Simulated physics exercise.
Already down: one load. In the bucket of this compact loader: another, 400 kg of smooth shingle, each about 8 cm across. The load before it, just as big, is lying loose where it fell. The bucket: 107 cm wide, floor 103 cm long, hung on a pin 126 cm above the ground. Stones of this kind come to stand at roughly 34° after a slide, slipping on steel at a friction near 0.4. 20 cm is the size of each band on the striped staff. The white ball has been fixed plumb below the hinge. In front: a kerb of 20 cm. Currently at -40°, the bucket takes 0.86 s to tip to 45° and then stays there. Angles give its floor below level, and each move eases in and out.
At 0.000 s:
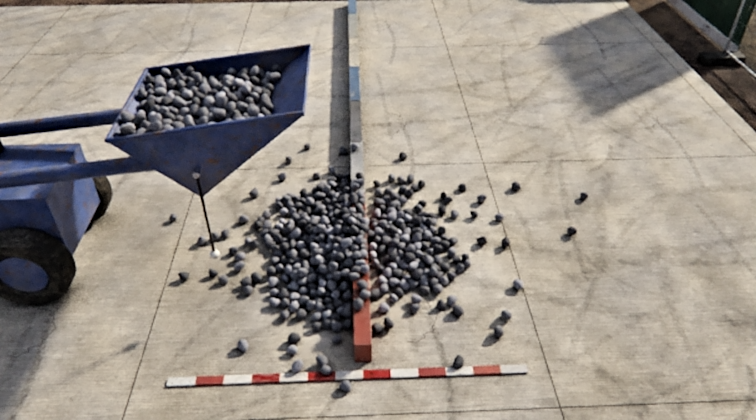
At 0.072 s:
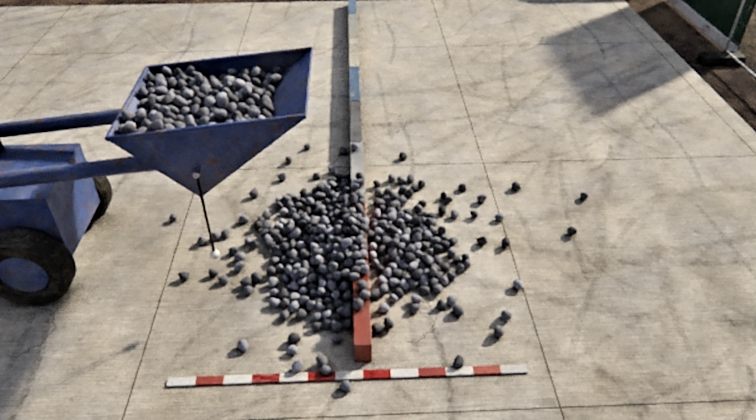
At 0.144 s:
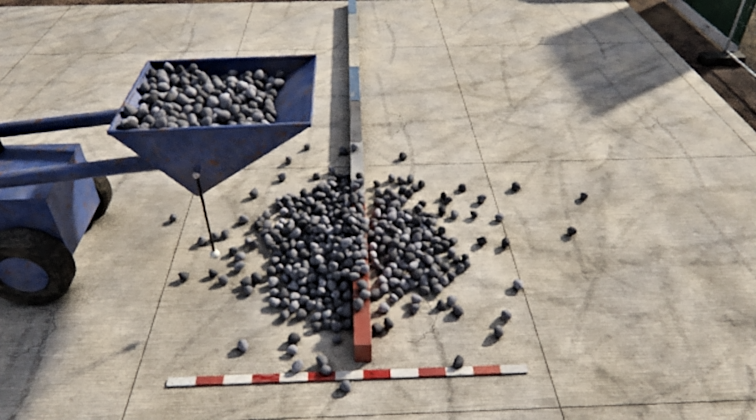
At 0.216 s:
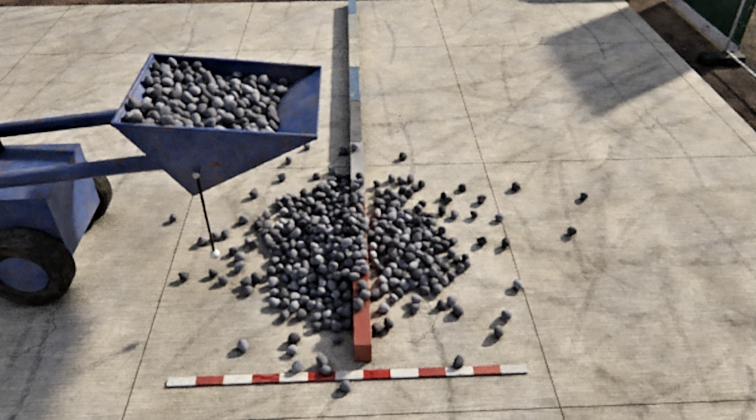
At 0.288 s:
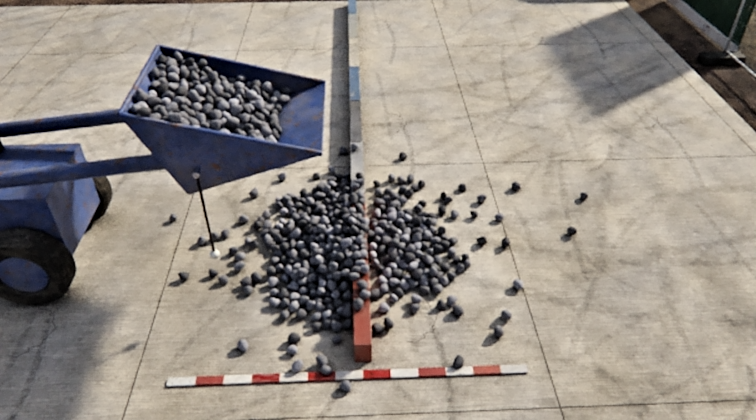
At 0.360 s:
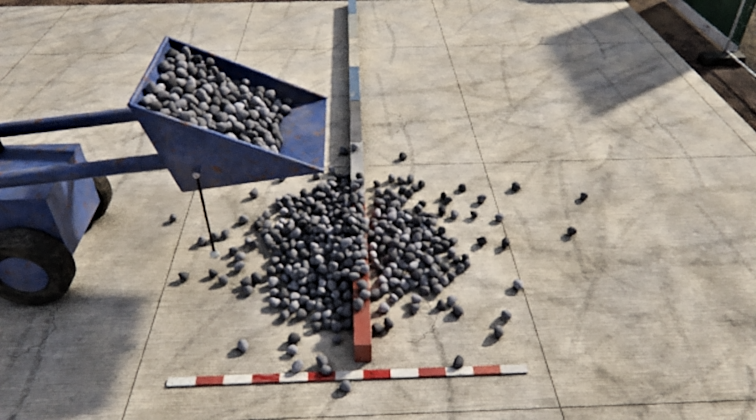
The clip shows a blue loader bucket full of dark rounded stones rotating forward, its right edge lowering as its rear rises and the stones shift inside, while a loose pile straddling a kerb stays still.
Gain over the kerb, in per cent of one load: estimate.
Approx. 21 %.
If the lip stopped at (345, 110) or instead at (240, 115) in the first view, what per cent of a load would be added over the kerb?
I'd guess close to 65 per cent first and close to 0 per cent second.
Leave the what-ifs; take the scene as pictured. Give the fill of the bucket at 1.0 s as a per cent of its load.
It still holds about 70 per cent.
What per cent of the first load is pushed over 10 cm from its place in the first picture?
Around 20 in a hundred.
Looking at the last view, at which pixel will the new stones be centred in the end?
They come to rest centred about (322, 237).
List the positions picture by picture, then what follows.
Lip at (304, 113), floor tilted -40°, highest stones at (223, 78). The earlier load is highest near (352, 227), 29 cm above ground level, 70 % on this side of the kerb, 30 % over the kerb, in the first frame.
Lip at (306, 116), floor tilted -38°, highest stones at (195, 82); the stones move at 0.2 m/s on average, in the second frame.
Lip at (311, 125), floor tilted -34°, highest stones at (166, 77); the stones move at 0.4 m/s on average, in the third frame.
Lip at (317, 138), floor tilted -27°, highest stones at (165, 75); the stones move at 0.5 m/s on average, in the fourth frame.
The bucket is at -18°, its lip at (322, 154); the top of the load is at (165, 69); the stones move at 0.6 m/s on average, in the fifth frame.
Lip at (324, 172), floor tilted -8°, highest stones at (172, 62); the stones move at 0.6 m/s on average, in the sixth frame.
After 0.6 s the floor is at 31°; in per cent of one load, 100 in the bucket, 70 on this side of the kerb, 30 over the kerb; the foremost stones are at (523, 230).
After 1.0 s the floor is at 45°; in per cent of one load, 69 in the bucket, 101 on this side of the kerb, 30 over the kerb; the foremost stones are at (523, 230).
After 1.3 s the floor is at 45°; in per cent of one load, 8 in the bucket, 152 on this side of the kerb, 40 over the kerb; the foremost stones are at (523, 230).
After 4.0 s the floor is at 45°; in per cent of one load, 0 in the bucket, 149 on this side of the kerb, 51 over the kerb; the foremost stones are at (559, 213). Net gain over the kerb, 21.
